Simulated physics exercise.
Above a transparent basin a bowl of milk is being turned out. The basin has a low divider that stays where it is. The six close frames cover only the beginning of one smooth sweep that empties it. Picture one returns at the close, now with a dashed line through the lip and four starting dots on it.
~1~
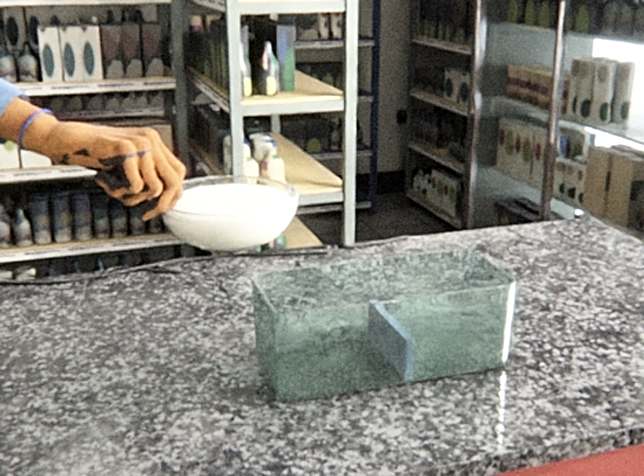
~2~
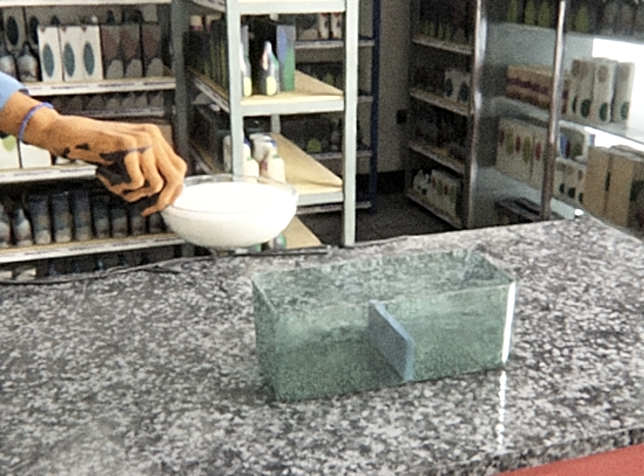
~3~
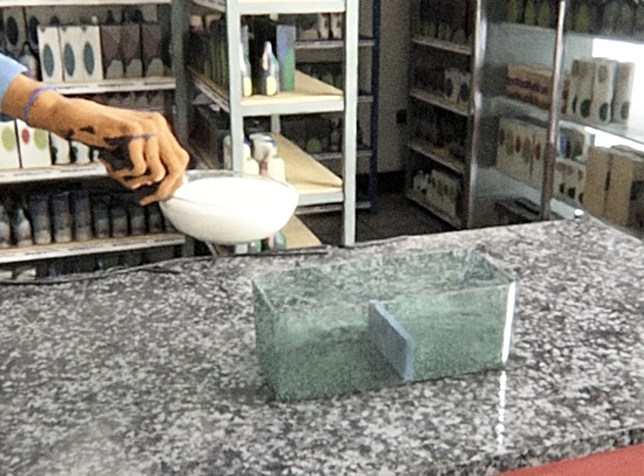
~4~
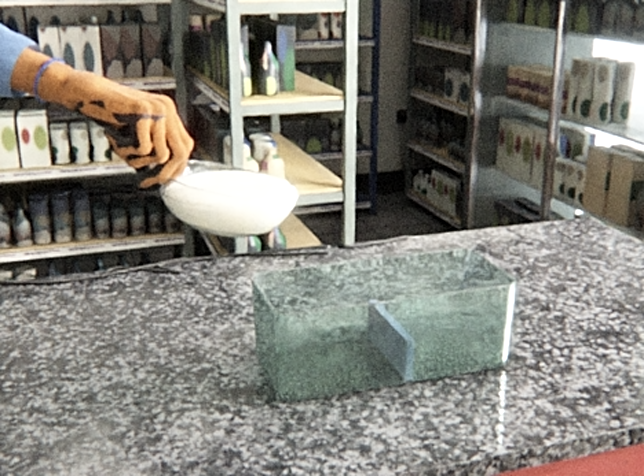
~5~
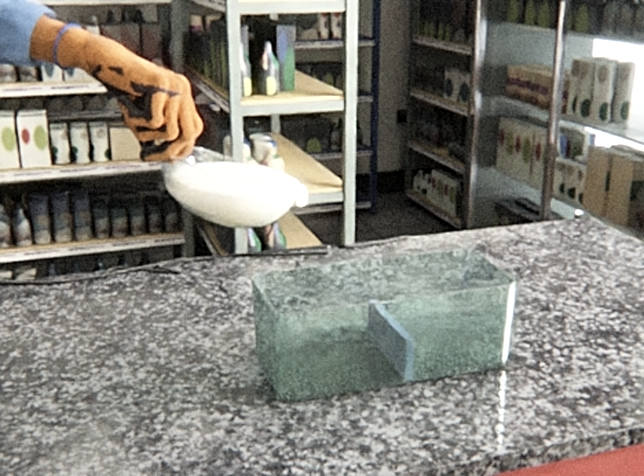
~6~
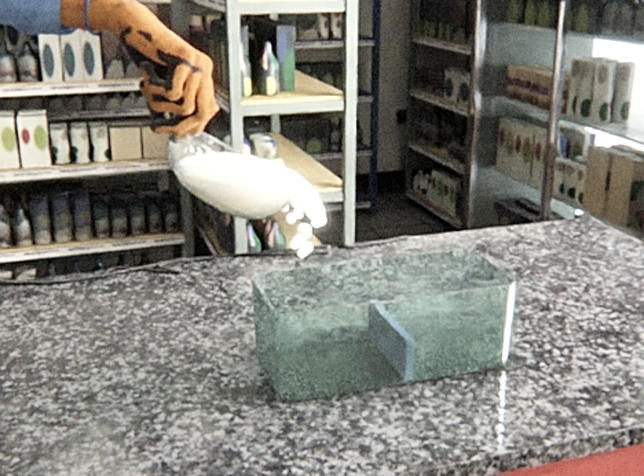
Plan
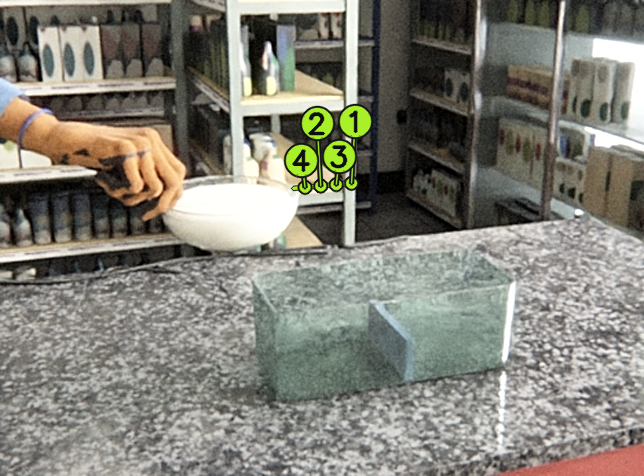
The footage shows a hand holding a glass bowl of milk near a divided transparent basin on a speckled counter, then gradually tilting it rightward and raising its near end until white milk slides over the lip in clumps.
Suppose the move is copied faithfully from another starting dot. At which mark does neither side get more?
4 is best.
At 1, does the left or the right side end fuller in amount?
More ends on the right.
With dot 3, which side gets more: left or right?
More ends on the right.
In lime, 1 at (351, 183); 2 at (320, 186); 3 at (336, 184); 4 at (305, 187).
With 1, about 6 % ends left of the wall and 92 % right of it.
With 2, about 26 % ends left of the wall and 72 % right of it.
With 3, about 13 % ends left of the wall and 86 % right of it.
With 4, about 50 % ends left of the wall and 48 % right of it.
